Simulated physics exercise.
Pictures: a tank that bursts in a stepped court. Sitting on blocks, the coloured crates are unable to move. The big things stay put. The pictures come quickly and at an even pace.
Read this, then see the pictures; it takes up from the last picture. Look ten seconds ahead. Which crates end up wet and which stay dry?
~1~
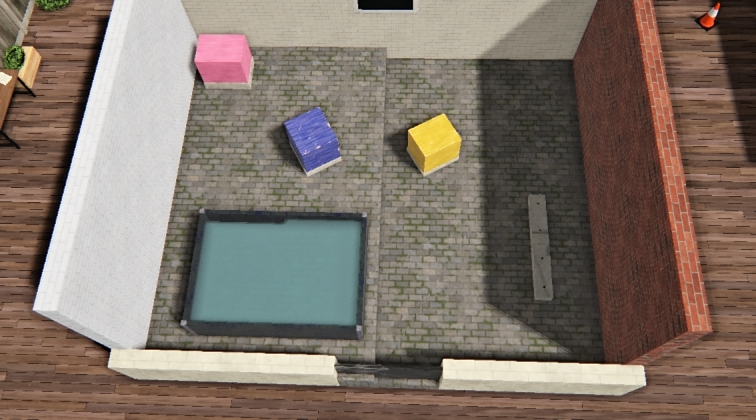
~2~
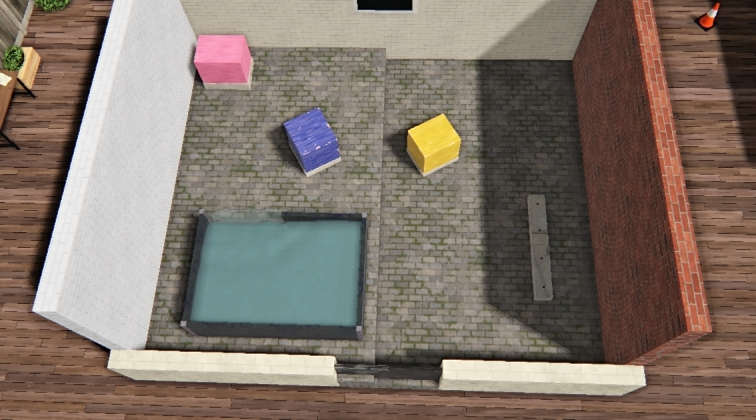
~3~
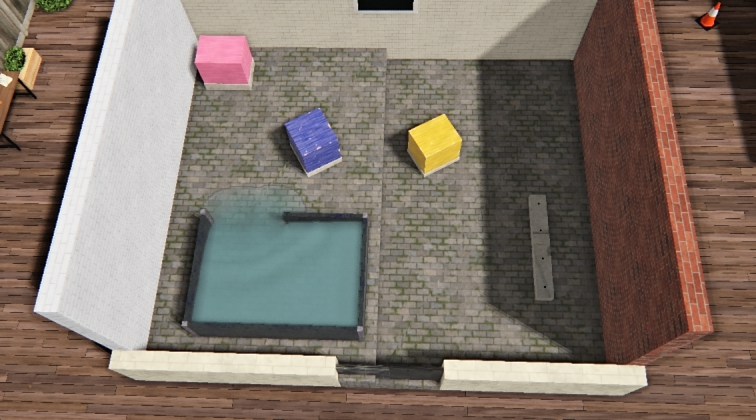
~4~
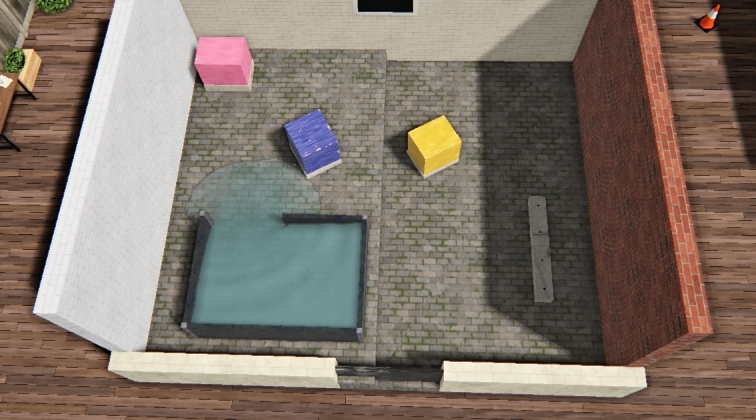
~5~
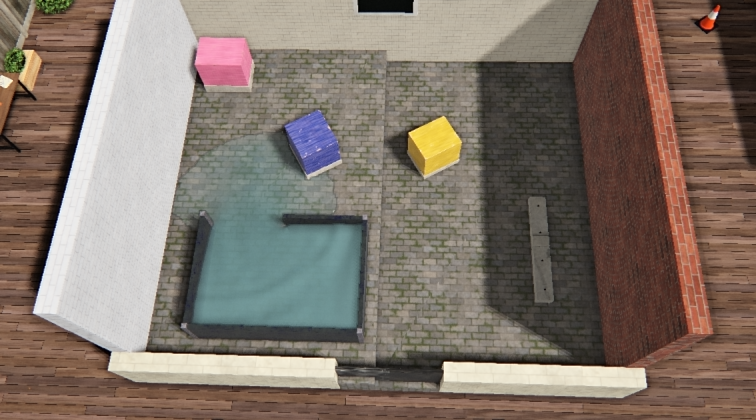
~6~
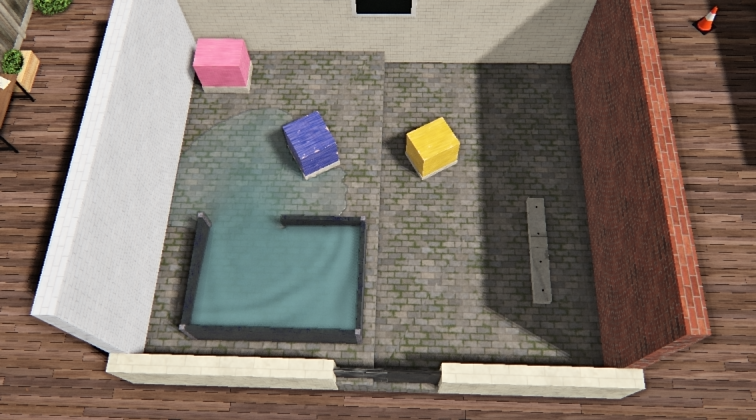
Result: The yellow crate ends up with water on it; the pink crate ends up with water on it; the blue crate ends up with water on it.
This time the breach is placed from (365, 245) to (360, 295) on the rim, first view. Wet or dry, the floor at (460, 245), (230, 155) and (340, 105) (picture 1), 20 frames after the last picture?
Order as asked: Swamped, untouched, untouched.
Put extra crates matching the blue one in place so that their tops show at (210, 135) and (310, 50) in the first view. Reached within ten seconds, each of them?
Going in order, the first does get wet and the second does get wet.
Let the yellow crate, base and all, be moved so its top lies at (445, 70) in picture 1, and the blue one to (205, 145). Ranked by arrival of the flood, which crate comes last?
The yellow crate.
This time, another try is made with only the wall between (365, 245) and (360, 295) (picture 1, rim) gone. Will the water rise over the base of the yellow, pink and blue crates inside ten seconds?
Crate by crate: Yellow - hit; pink - left alone; blue - left alone.
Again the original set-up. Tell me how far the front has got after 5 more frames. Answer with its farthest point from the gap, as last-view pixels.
Close to (241, 53).
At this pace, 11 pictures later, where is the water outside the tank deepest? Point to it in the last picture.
It should be roughly at (200, 53).
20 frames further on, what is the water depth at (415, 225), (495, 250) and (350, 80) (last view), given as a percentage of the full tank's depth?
First spot roughly 2 %, second 0 %, third 16 %.
A moment on, water covers 20 % of the floor; the yellow crate not reached, the pink crate water round its plinth, the blue crate water round its plinth.
Next, water covers 25 % of the floor; the yellow crate water round its plinth, the pink crate water round its plinth, the blue crate water round its plinth.
Then, water covers 35 % of the floor; the yellow crate water round its plinth, the pink crate water round its plinth, the blue crate water round its plinth.
Later, water covers 65 % of the floor; the yellow crate water round its plinth, the pink crate water round its plinth, the blue crate water round its plinth.
In the end, water covers 95 % of the floor; the yellow crate was topped, the pink crate was topped, the blue crate was topped.
